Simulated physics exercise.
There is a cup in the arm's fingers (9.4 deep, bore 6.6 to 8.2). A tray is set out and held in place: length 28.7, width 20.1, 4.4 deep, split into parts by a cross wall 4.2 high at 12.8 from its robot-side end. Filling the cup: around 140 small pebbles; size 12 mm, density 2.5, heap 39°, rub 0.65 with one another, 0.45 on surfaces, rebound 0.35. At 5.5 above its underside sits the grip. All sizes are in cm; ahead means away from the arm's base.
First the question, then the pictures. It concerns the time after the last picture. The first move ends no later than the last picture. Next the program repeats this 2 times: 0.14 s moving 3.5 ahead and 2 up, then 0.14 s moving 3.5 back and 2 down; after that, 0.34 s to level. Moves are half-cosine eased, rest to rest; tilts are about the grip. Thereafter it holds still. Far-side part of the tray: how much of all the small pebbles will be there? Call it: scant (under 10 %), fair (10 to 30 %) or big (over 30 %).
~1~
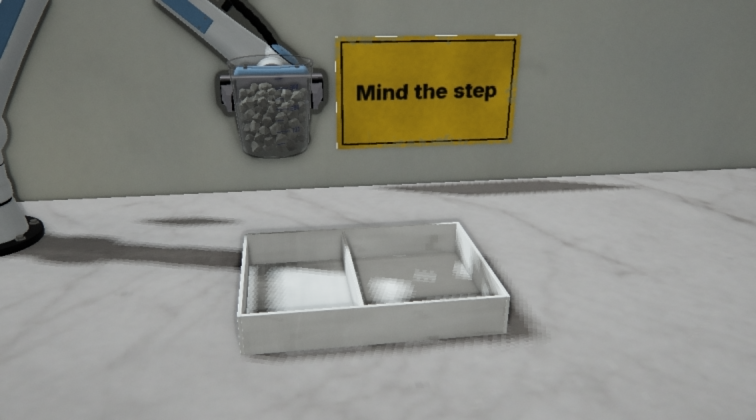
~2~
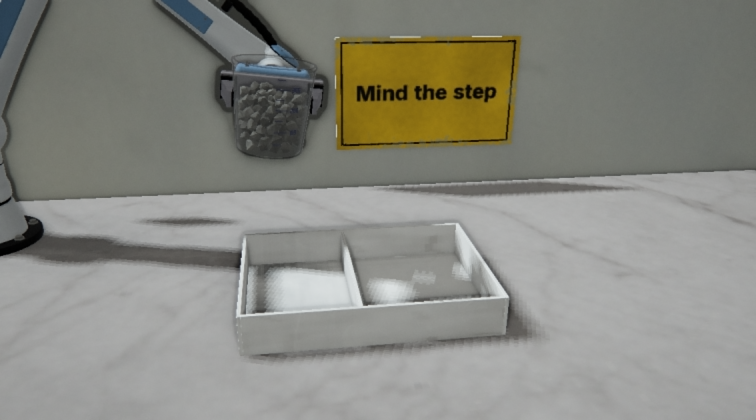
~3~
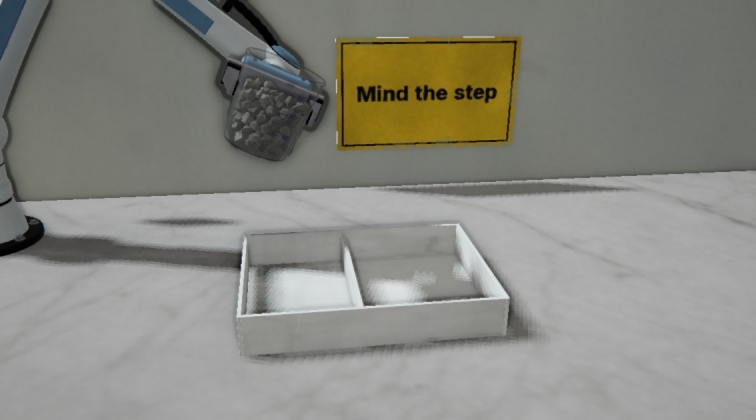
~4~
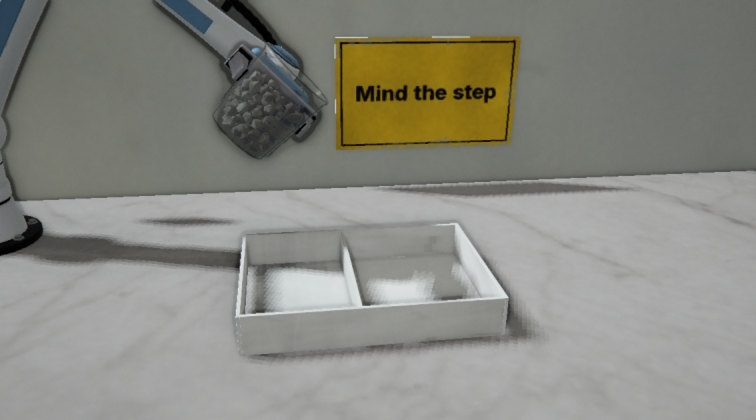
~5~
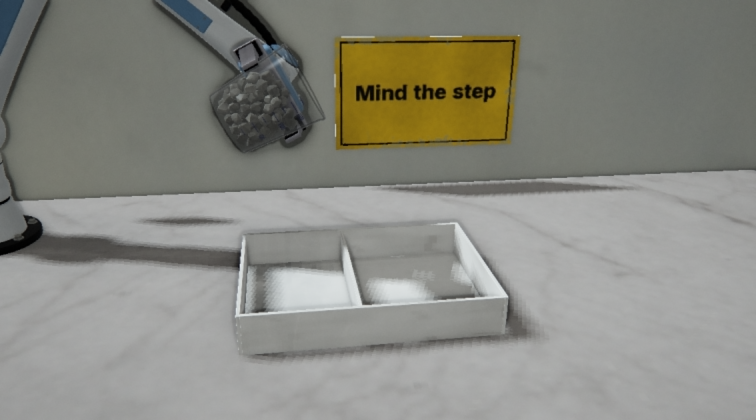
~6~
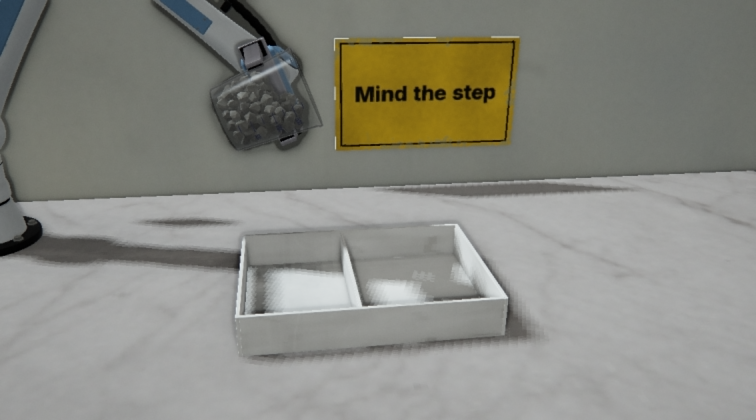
Fair; 10 to 30 %.
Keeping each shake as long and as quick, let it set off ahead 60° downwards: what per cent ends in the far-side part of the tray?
Roughly 0 per cent.
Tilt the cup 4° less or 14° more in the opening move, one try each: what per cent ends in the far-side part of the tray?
About 10 per cent for the first try and 50 per cent for the second.
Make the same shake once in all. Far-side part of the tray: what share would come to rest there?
Result: Approximately 10 per cent.
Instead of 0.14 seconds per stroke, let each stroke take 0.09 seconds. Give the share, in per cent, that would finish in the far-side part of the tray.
Roughly 65 percent would.
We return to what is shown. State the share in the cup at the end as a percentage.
70 %.
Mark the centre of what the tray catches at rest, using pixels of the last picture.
It sits close to (386, 291).
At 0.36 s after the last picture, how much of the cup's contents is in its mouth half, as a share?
My estimate is near 45 per cent.
Then, 0.36 s later, tilted 69° forward, highest piece 27 above the table; 122 in the cup, 4 in the far-side part, 1 in the robot-side part, 10 in flight or on a rim.
Then, 0.72 s later, tilted 38° forward, highest piece 26 above the table; 98 in the cup, 28 in the far-side part, 11 in the robot-side part.
Then, 1.10 s later, level, highest piece 27 above the table; 98 in the cup, 28 in the far-side part, 11 in the robot-side part.
Then, 2.15 s later, level, highest piece 27 above the table; 98 in the cup, 28 in the far-side part, 11 in the robot-side part.
At rest, 98 in the cup, 28 in the far-side part, 11 in the robot-side part. That is 20 % in the far-side part of the tray.
